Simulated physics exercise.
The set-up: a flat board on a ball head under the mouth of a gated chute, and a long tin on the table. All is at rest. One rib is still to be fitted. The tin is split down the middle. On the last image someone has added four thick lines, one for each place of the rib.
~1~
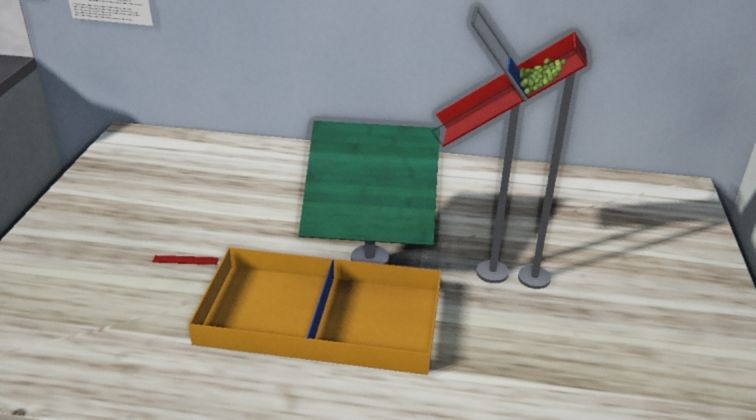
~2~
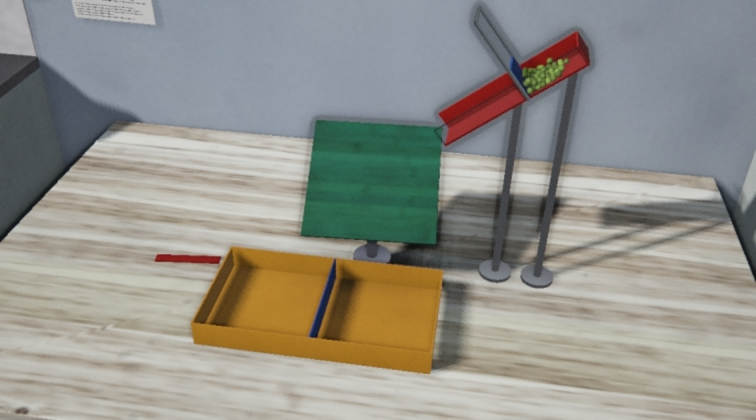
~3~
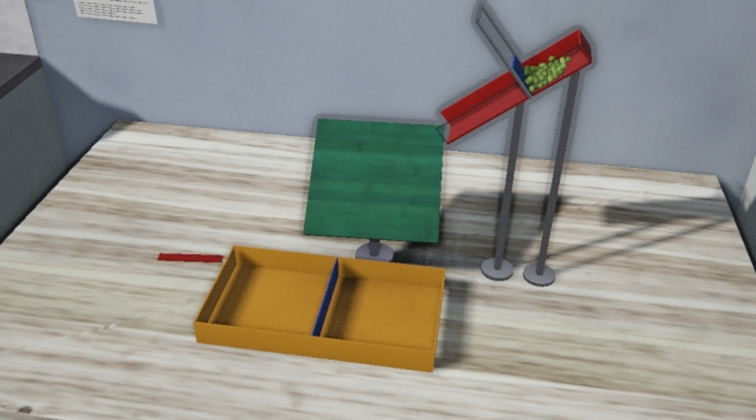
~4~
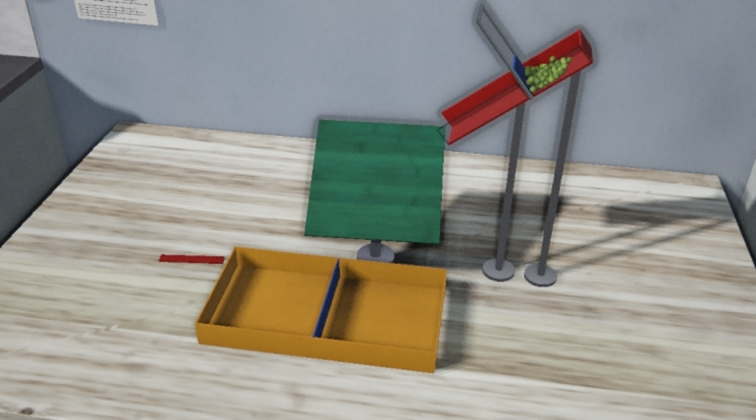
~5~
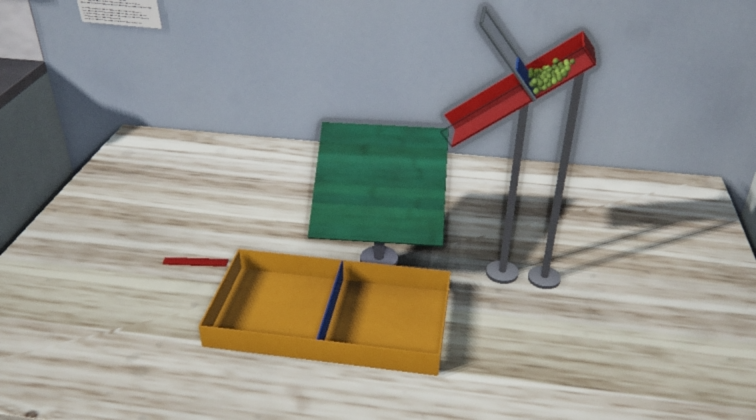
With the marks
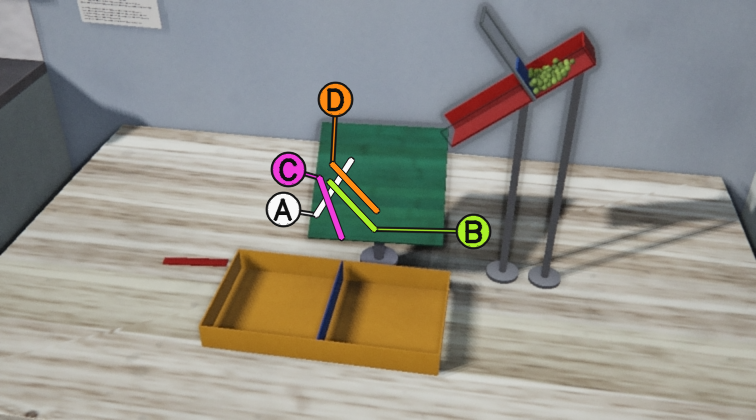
A divided yellow tin, a green board and a red chute holding peas all stay still.
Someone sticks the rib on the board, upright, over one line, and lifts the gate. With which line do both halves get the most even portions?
A beats the others.
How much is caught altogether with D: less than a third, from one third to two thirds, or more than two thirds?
Line D gives more than two thirds.
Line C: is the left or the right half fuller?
Right.
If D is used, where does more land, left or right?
The right half.
On the marked copy, line A from (351, 160) to (316, 214); line B from (329, 182) to (374, 229); line C from (319, 178) to (341, 237); line D from (332, 164) to (376, 210).
If A is chosen, of what is caught, close to half in the left half, close to half in the right.
If B is chosen, of what is caught, a small share in the left half, all but a few in the right.
If C is chosen, of what is caught, a small share in the left half, the bulk in the right.
If D is chosen, of what is caught, a small share in the left half, all but a few in the right.
